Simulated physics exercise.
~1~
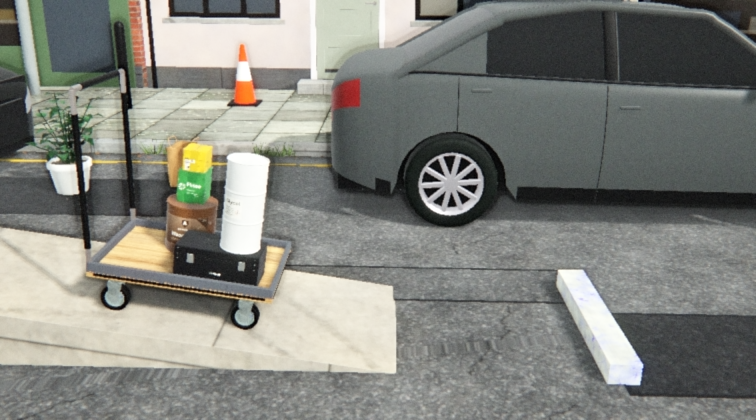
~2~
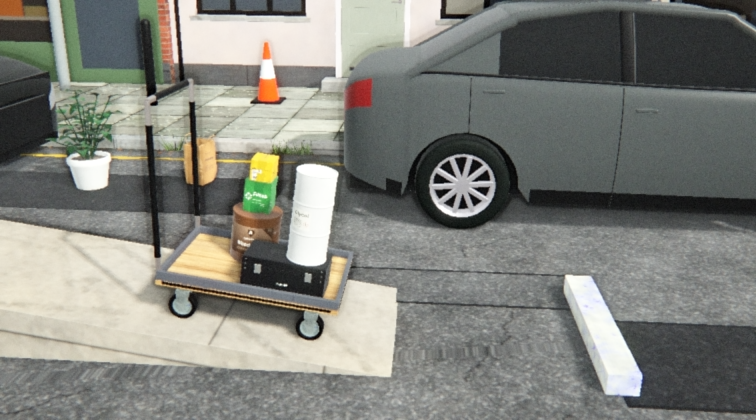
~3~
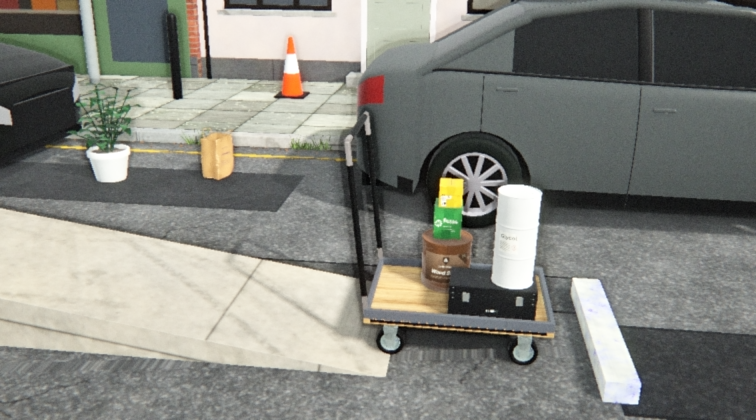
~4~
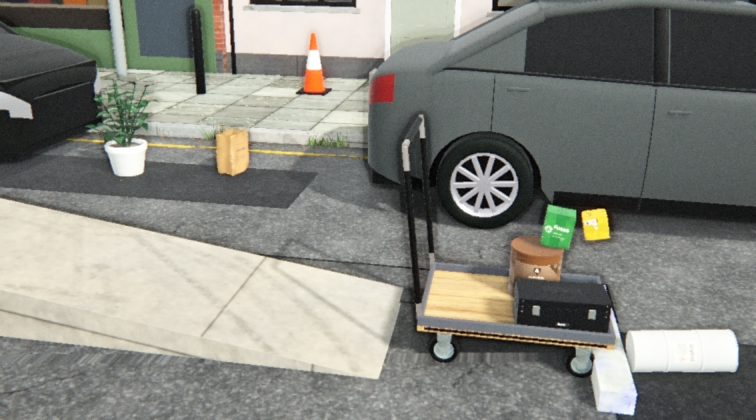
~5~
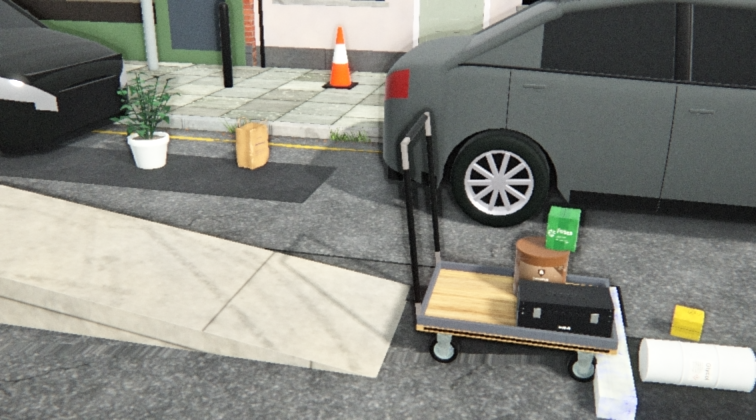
On a street beside a parked grey car, a loaded trolley rolled right down a ramp and stopped at a white kerb, where the white canister and yellow parcel toppled off onto the road while the green box, brown pail and black toolbox stayed aboard.
